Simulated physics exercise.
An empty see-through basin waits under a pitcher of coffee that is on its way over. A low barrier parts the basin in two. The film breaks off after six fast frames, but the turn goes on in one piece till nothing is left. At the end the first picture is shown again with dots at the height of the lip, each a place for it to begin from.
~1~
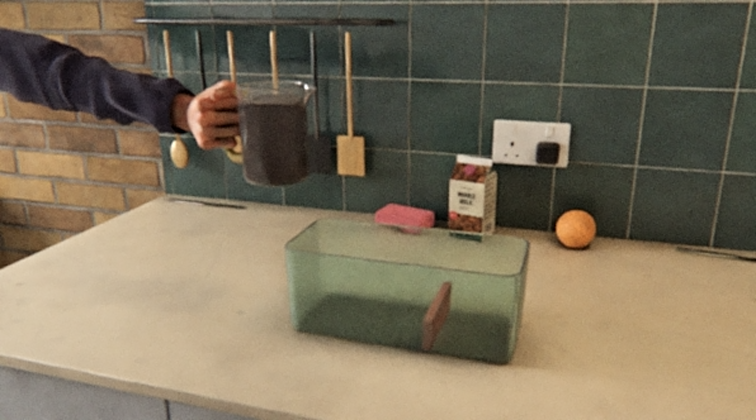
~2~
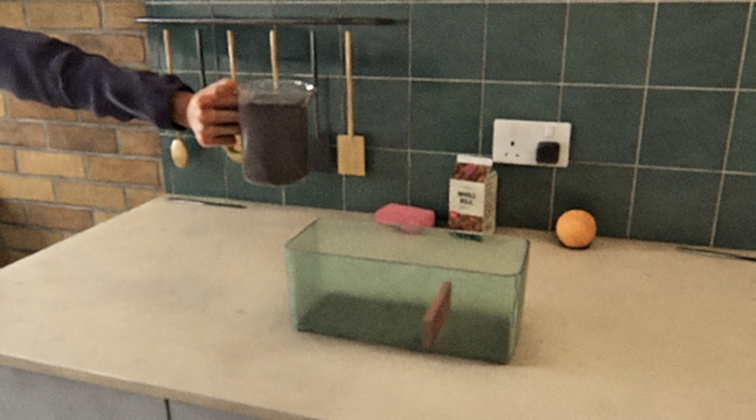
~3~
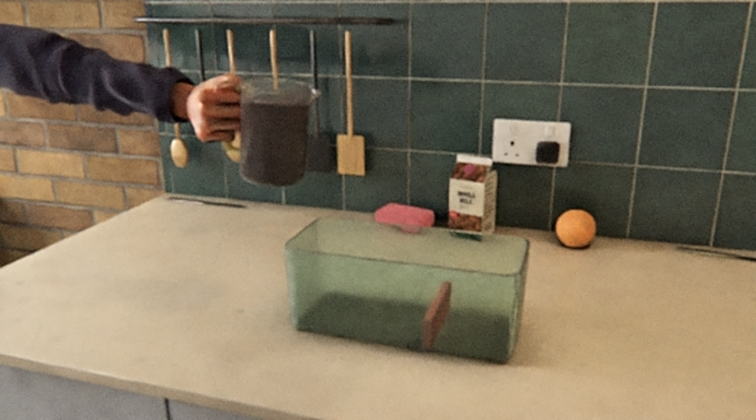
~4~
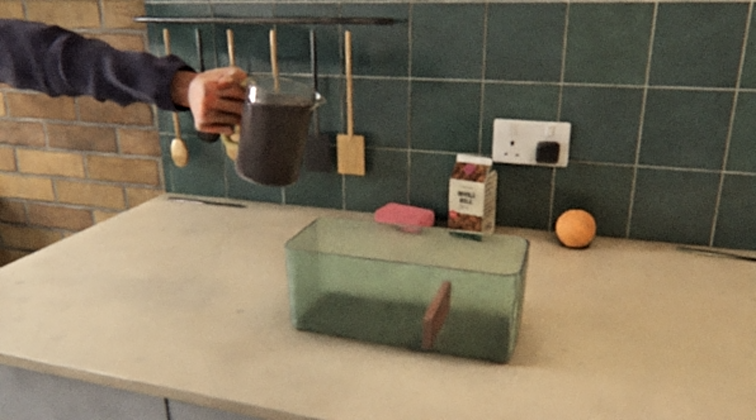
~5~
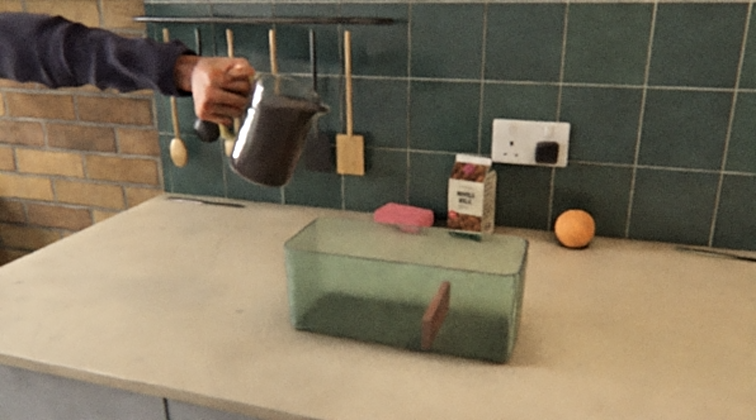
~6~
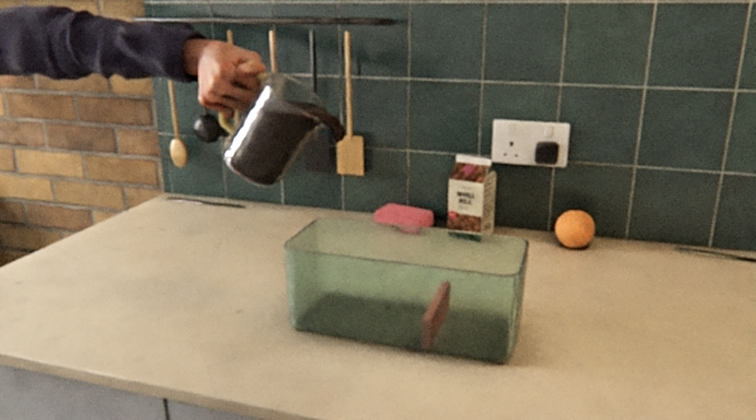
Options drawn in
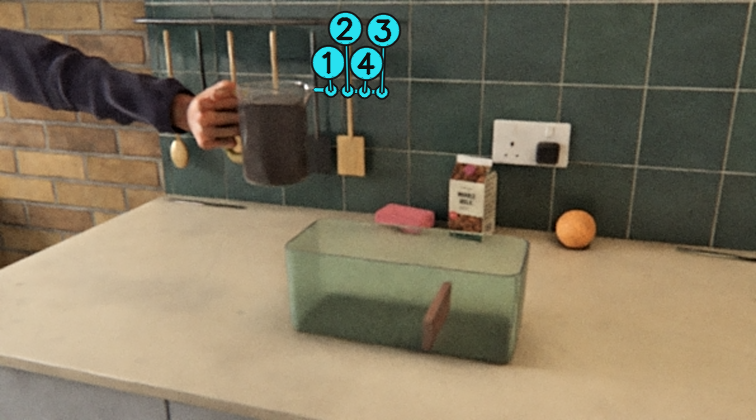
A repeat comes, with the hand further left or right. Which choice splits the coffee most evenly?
3 beats the others.
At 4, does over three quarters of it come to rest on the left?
Yes.
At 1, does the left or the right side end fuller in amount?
More ends on the left.
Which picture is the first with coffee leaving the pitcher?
Picture 6.
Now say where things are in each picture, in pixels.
Upright, lip at (315, 89); basin from (293, 327) to (514, 362); top of the wall at (438, 299); nothing has left yet, in the first picture.
Upright, lip at (316, 90); nothing has left yet, in the second picture.
Tipped about 6°, lip at (319, 94); nothing has left yet, in the third picture.
Tipped about 14°, lip at (324, 101); nothing has left yet, in the fourth picture.
Tipped about 24°, lip at (328, 112); nothing has left yet, in the fifth picture.
Tipped about 35°, lip at (332, 125); coffee is over the lip, down to (339, 139), in the sixth picture.
In cyan, 1 at (330, 90); 2 at (347, 90); 3 at (381, 92); 4 at (364, 91).
With 1, about 95 % ends left of the wall and 4 % right of it.
With 2, about 93 % ends left of the wall and 4 % right of it.
With 3, about 50 % ends left of the wall and 49 % right of it.
With 4, about 85 % ends left of the wall and 12 % right of it; 3 % is lost outside.
